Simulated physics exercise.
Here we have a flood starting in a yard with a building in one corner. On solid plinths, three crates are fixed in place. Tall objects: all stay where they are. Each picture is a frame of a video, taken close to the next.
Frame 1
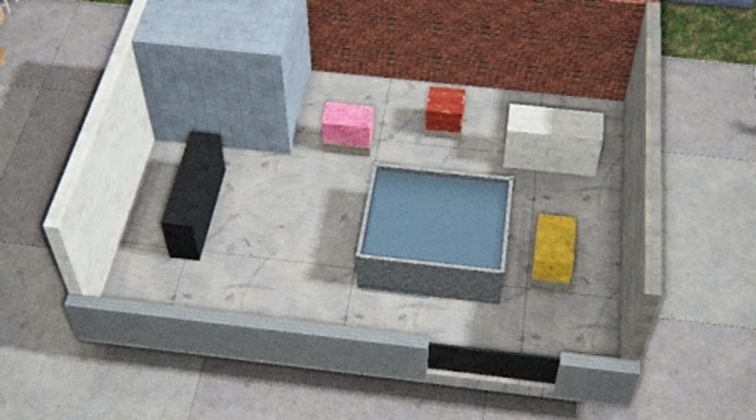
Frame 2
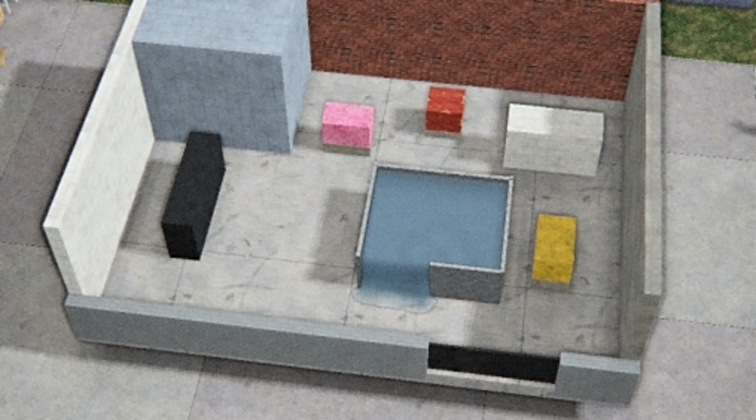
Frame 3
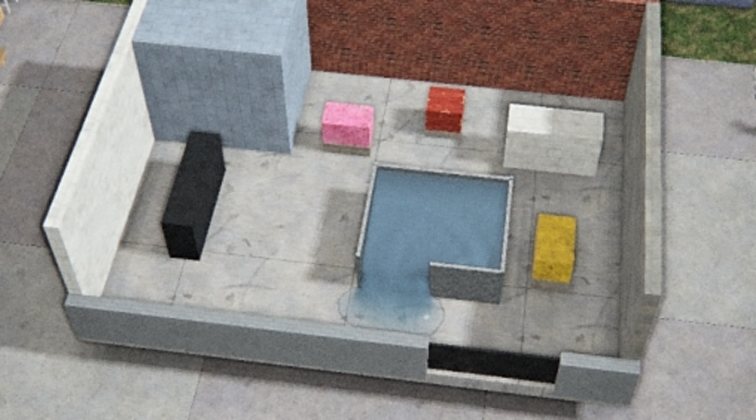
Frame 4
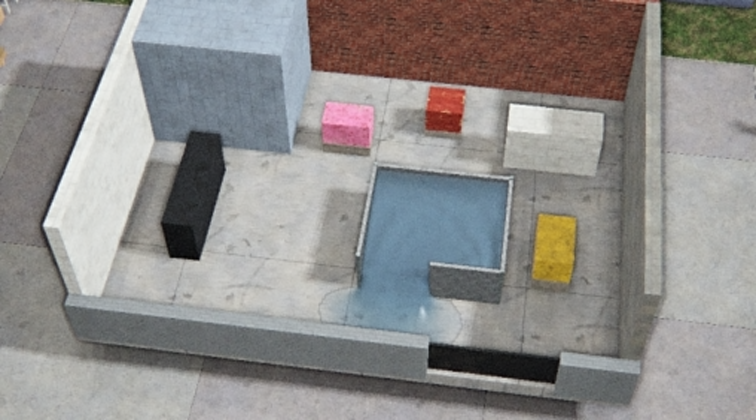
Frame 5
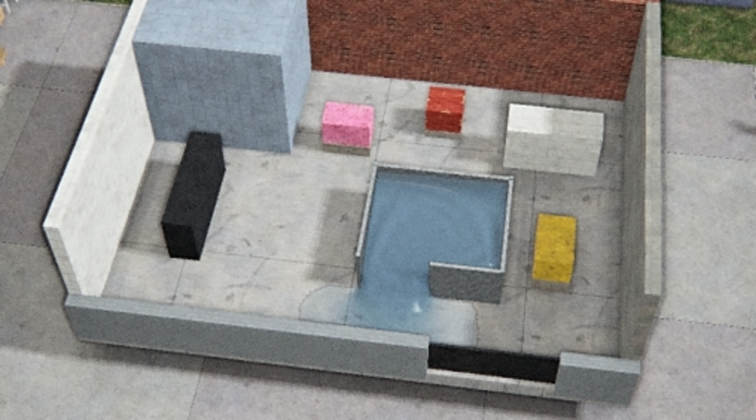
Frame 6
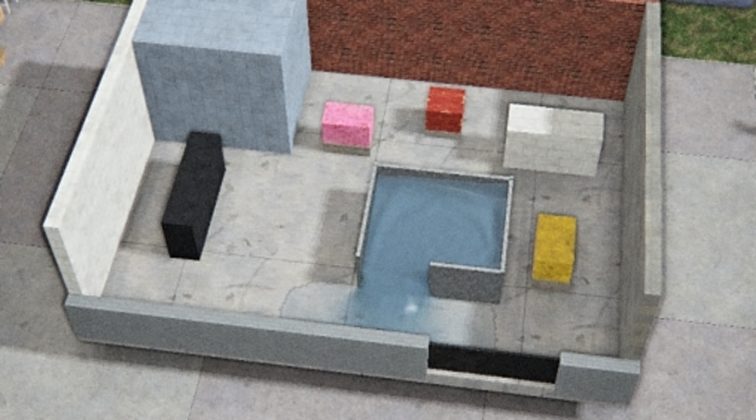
Water pouring from a gap in the near side of a square tank and spreading across a walled yard's concrete floor.
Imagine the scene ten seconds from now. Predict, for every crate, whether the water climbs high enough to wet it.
My prediction: The red crate remains dry; the pink crate remains dry; the yellow crate remains dry.
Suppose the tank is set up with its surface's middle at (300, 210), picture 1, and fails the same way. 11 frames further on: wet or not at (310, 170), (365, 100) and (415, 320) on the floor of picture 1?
As listed: Dry, no water, flooded.
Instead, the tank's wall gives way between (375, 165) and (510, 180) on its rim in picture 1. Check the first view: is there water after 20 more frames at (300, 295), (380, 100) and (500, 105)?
Going through them in turn: Still unsoaked, then reached by the flood, then reached by the flood.
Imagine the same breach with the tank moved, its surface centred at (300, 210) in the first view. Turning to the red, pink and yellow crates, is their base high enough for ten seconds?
Looking at each in turn, the red crate is left untouched, the pink crate is left untouched and the yellow crate is left untouched.
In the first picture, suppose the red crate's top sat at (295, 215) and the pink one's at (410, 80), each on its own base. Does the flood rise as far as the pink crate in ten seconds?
Pink is not reached.
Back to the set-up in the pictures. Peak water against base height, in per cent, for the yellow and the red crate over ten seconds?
Peak levels: Approx. 50 % then 80 %.
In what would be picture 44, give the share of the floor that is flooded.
By my count, 80 percent.
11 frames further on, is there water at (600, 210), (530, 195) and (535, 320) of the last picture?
Status per point, in sequence: Unwetted, then unwetted, then waterlogged.
A moment on, water covers 20 % of the floor; the red crate not reached, the pink crate not reached, the yellow crate not reached.
Next, water covers 35 % of the floor; the red crate not reached, the pink crate not reached, the yellow crate water round its plinth.
Then, water covers 55 % of the floor; the red crate not reached, the pink crate not reached, the yellow crate water round its plinth.
Later, water covers 80 % of the floor; the red crate water round its plinth, the pink crate water round its plinth, the yellow crate water round its plinth.
In the end, water covers 100 % of the floor; the red crate stayed above the water, the pink crate stayed above the water, the yellow crate stayed above the water.
